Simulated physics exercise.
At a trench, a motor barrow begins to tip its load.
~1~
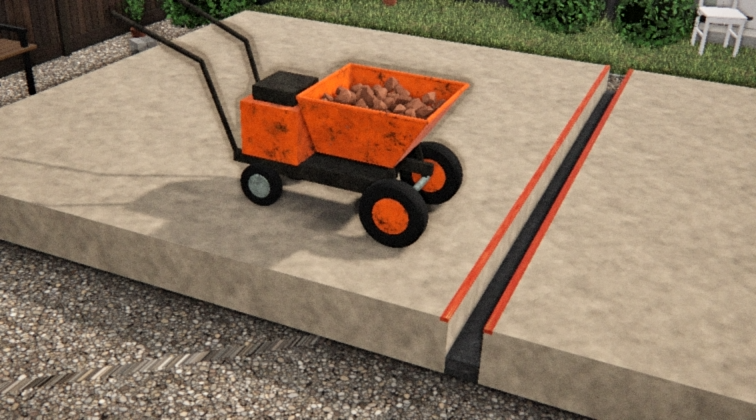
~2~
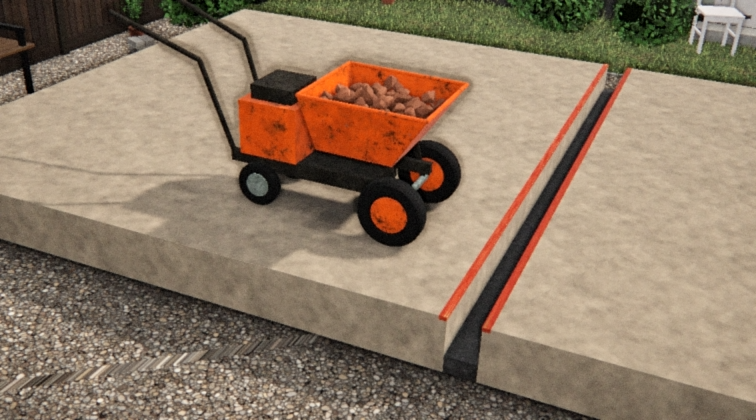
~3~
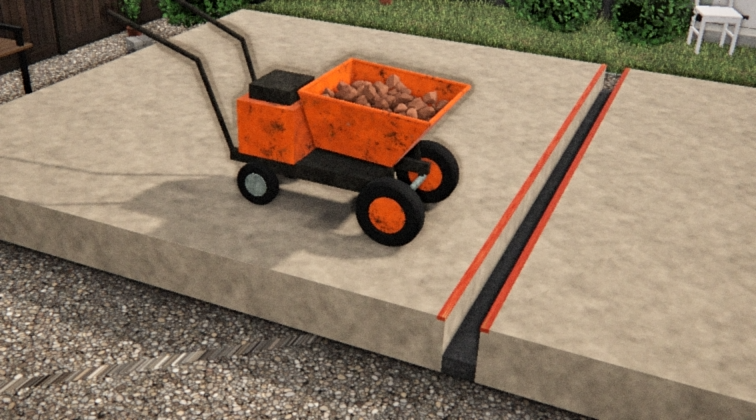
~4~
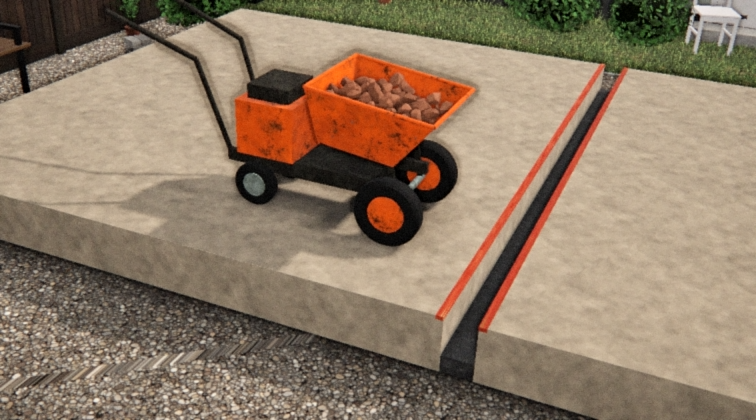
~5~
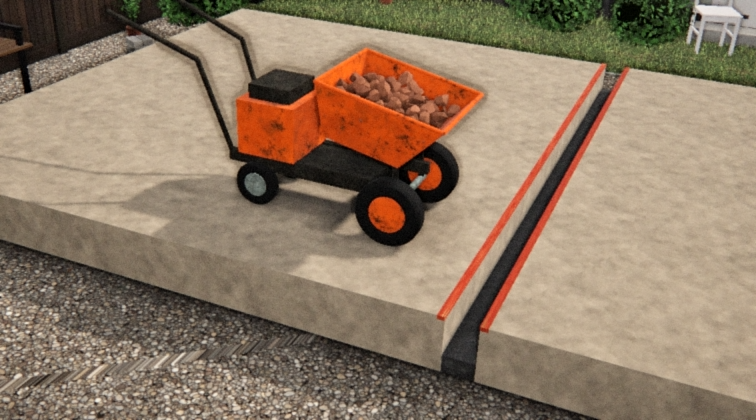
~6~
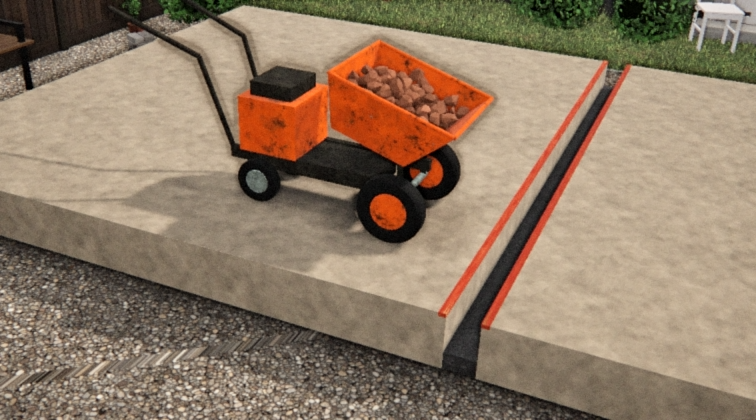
An orange motor barrow stands still while its skip of rubble tilts toward the right.
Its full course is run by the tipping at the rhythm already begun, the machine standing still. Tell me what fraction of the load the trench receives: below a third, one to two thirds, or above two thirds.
Way I see it, the trench ends up with a third up to two-thirds of the load.
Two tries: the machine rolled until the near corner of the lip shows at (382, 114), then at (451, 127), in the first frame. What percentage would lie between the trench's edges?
Some 60 in a hundred, then some 0 in a hundred.
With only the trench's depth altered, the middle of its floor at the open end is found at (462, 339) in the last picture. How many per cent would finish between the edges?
It lands somewhere near 30 percent.
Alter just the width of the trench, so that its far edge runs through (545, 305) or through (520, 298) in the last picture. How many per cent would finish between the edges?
In order: Near 100, then 70 percent.
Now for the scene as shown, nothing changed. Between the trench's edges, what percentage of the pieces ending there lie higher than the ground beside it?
Estimate: Around 10 %.
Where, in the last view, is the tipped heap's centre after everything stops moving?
(536, 243).
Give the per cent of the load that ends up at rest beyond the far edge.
55 percent.
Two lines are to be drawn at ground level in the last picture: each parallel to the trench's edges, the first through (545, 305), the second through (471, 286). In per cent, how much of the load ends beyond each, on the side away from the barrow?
The first comes to 20 per cent, the second to 100 per cent.
Shortly afterwards, skip tipped steeply; the whole lot in the skip.
Next, skip tipped right over; the bulk in the skip; a little in or heaped over the trench; a little beyond it; only a few falling.
Some moments later, skip tipped right over; near a quarter in the skip; near a quarter in or heaped over the trench; near half beyond it.
In the end, skip tipped right over; only a few in the skip; near half in or heaped over the trench; near half beyond it.
